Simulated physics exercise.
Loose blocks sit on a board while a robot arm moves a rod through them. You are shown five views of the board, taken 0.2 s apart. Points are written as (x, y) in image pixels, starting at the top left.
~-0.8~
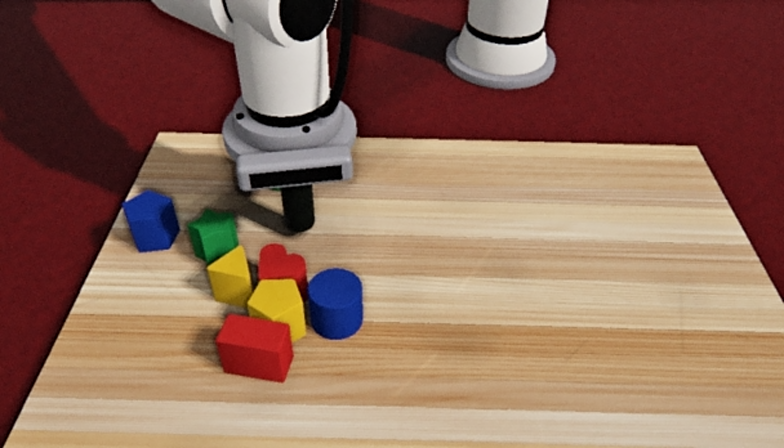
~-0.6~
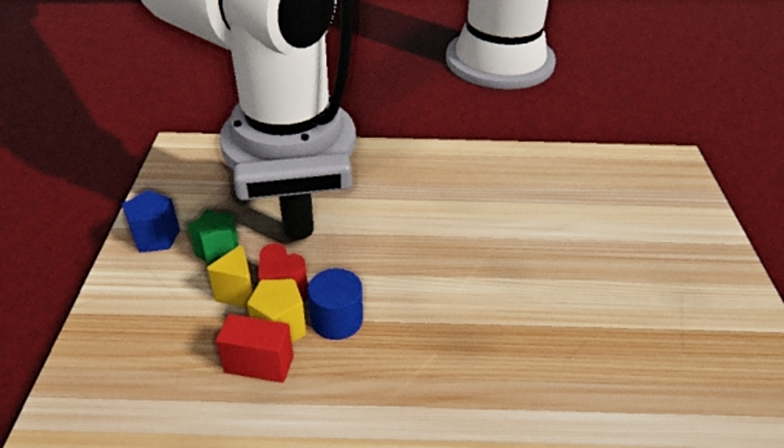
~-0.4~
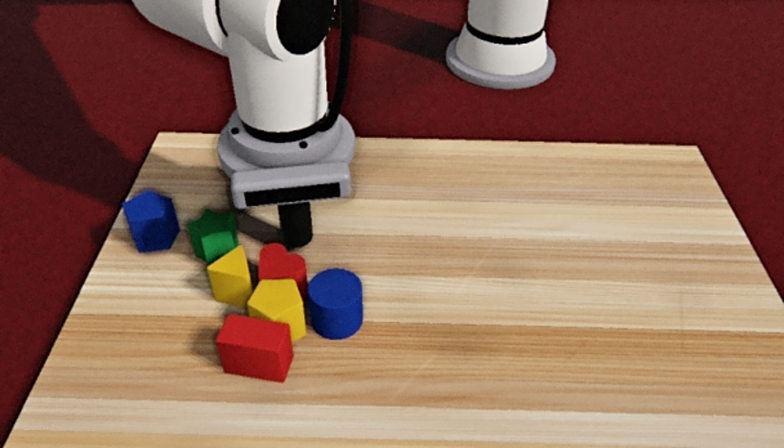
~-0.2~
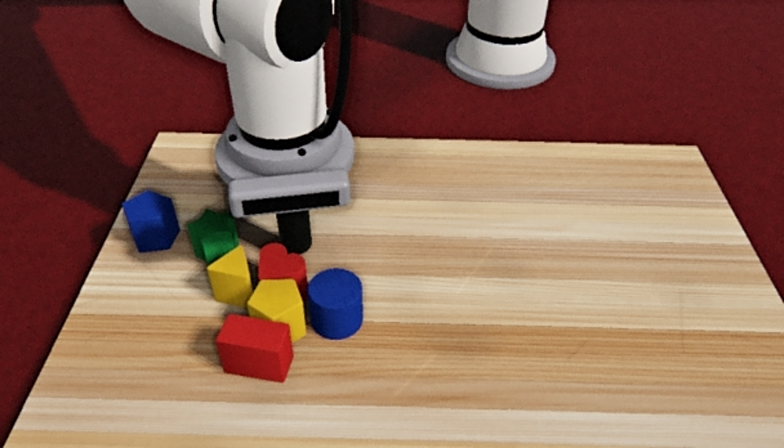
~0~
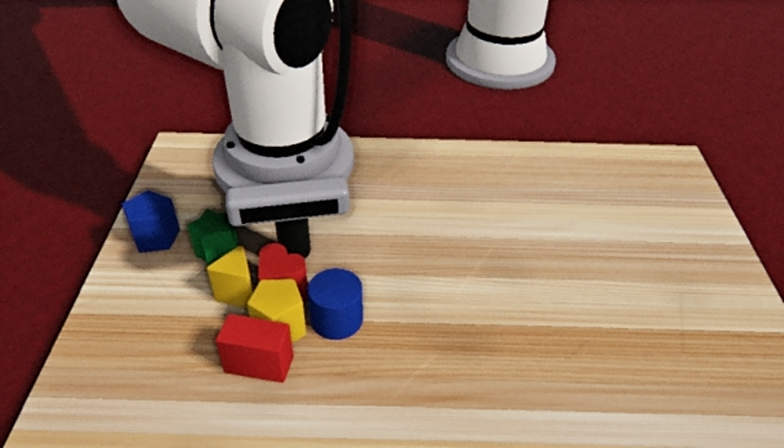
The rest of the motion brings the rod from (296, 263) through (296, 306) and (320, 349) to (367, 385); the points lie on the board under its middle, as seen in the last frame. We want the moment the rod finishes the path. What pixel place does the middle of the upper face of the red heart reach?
It sits at (278, 325).
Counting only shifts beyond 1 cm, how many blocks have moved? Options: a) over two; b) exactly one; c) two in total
a
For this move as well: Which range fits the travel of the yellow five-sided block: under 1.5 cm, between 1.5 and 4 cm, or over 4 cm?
Over 4 cm.
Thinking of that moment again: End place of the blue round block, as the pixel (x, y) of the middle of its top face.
Around pixel (364, 302).
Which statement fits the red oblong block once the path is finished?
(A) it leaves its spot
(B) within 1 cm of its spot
Choice A: It leaves its spot.
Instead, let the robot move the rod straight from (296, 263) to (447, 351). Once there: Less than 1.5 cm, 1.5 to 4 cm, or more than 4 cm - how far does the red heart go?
The red heart ends up very close, under 1.5 cm away.
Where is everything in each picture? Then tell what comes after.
Rod tip (300, 224); block tops, red oblong block (253, 332); yellow five-sided block (275, 296); red heart (279, 261); blue round block (335, 287), in the first picture.
Rod (299, 231); blocks unchanged, in the second picture.
Rod (298, 239); blocks unchanged, in the third picture.
Rod (296, 246); blocks unchanged, in the fourth picture.
Rod (295, 253); red oblong block (253, 332); yellow five-sided block (275, 296); red heart (279, 261); blue round block (335, 287), in the fifth picture.
The first path, step by step. One third of the way, rod (295, 296); red oblong block (239, 360), turned 15° clockwise; yellow five-sided block (267, 329); red heart (266, 294).
Two thirds of the way, rod (320, 341); red oblong block (218, 387), turned 40° clockwise; yellow five-sided block (259, 363), turned 15° clockwise; red heart (278, 325), turned 35° clockwise; blue round block (361, 301).
At the end, rod (367, 375); red oblong block (218, 387), turned 40° clockwise; yellow five-sided block (259, 363), turned 15° clockwise; red heart (278, 325), turned 35° clockwise; blue round block (364, 302).
